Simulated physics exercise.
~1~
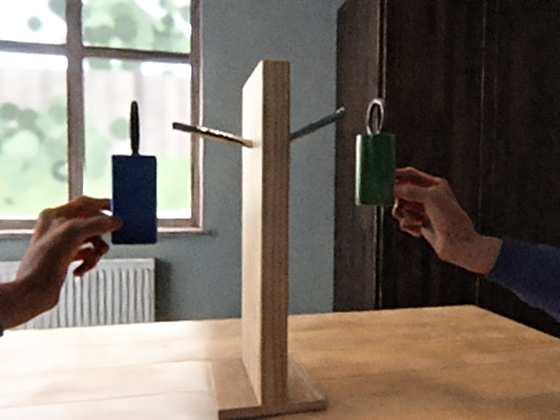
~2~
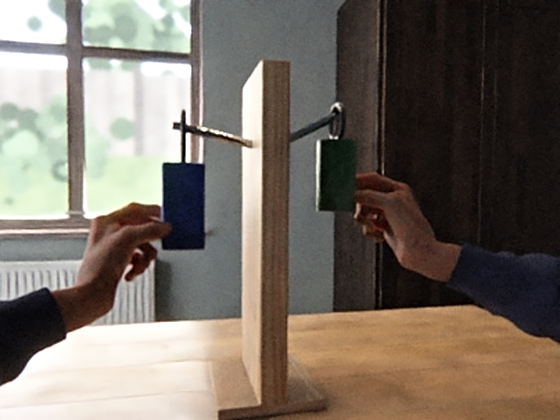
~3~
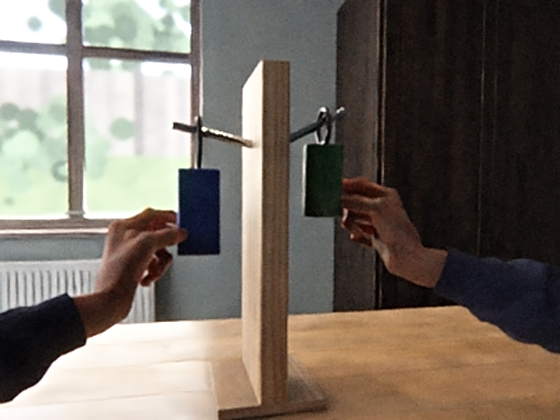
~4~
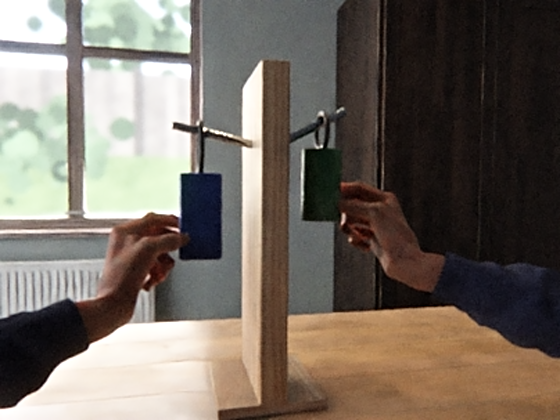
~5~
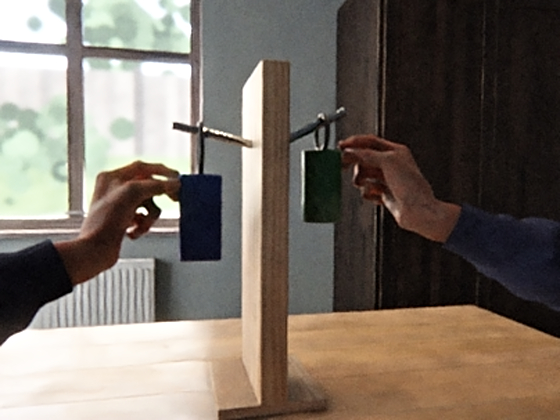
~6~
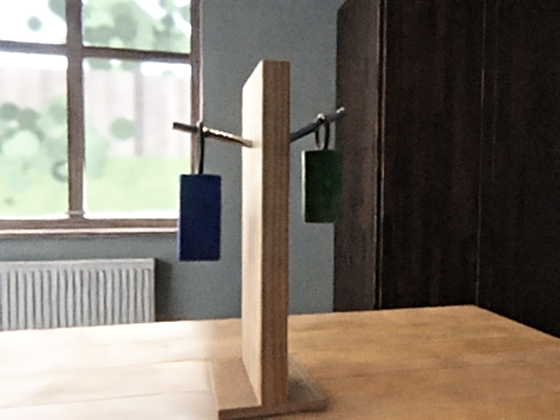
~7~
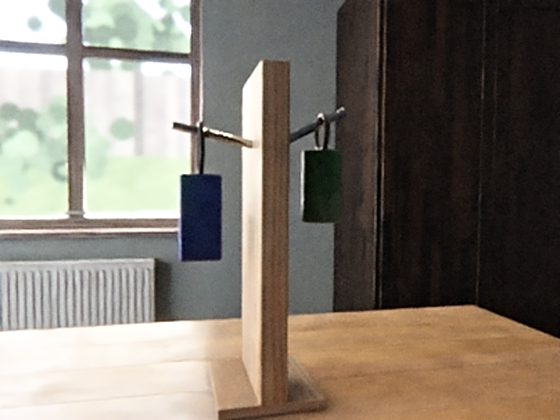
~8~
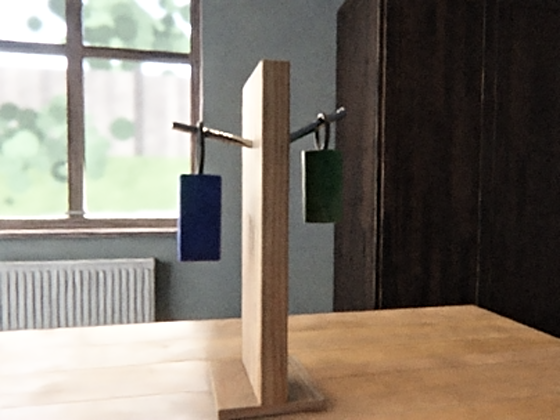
In this clip, two hands bring a blue pouch from the left and a green lantern from the right onto the pegs of a wooden stand on a table, then let go and withdraw, leaving both objects hanging still on their pegs.
